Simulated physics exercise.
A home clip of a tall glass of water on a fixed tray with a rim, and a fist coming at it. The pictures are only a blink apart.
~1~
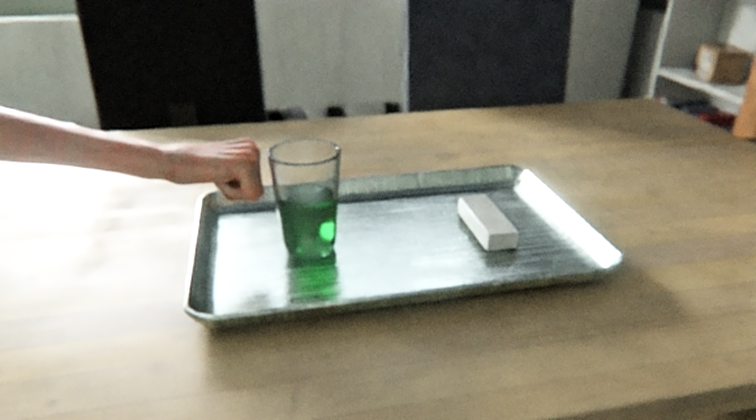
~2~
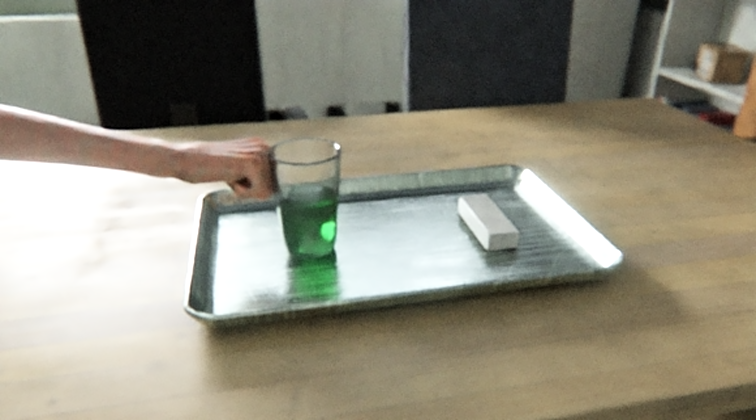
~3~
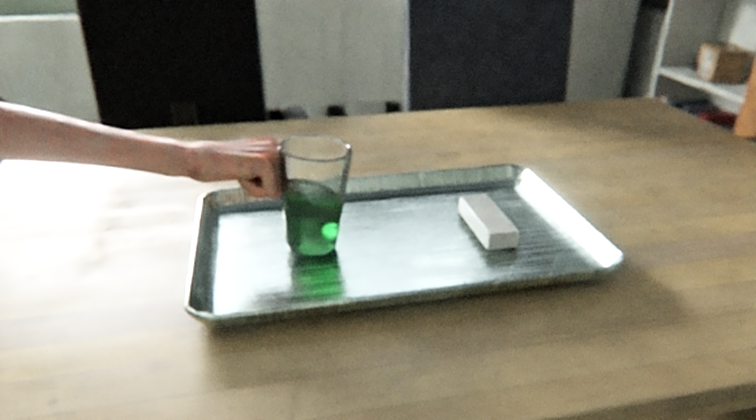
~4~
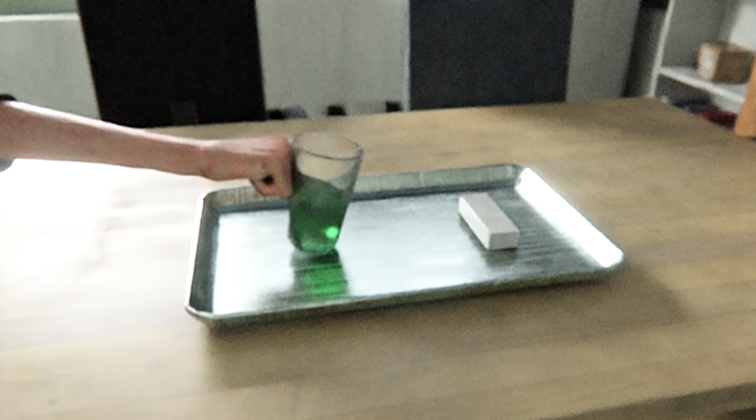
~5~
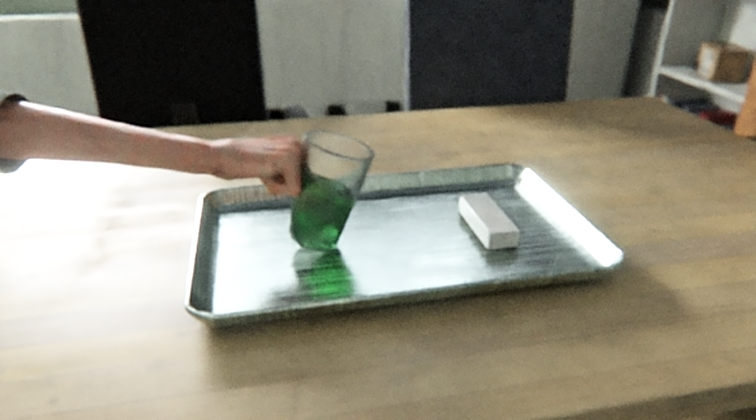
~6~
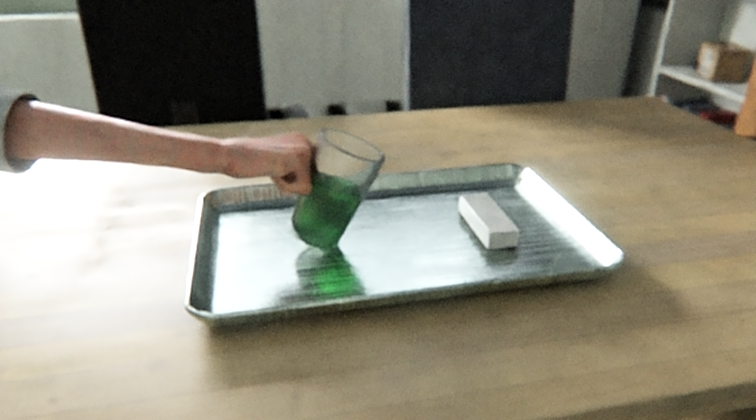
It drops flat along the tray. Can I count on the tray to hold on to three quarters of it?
I expect the tray to retain three quarters or more.
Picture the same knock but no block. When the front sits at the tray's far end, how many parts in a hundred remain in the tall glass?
About 55 %.
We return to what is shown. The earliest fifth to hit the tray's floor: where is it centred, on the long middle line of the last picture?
(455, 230).
A moment on, the tall glass is falling and 100 per cent is in the glass, 0 on the tray and 0 above or beyond its rim.
Next, the tall glass lies on its side and 79 per cent is in the glass, 11 on the tray and 10 above or beyond its rim.
Then the tall glass lies on its side and 40 per cent is in the glass, 51 on the tray and 9 above or beyond its rim.
Later the tall glass lies on its side and 21 per cent is in the glass, 73 on the tray and 6 above or beyond its rim.
Finally, 95 per cent is held by tray and glass, 5 is off the tray.
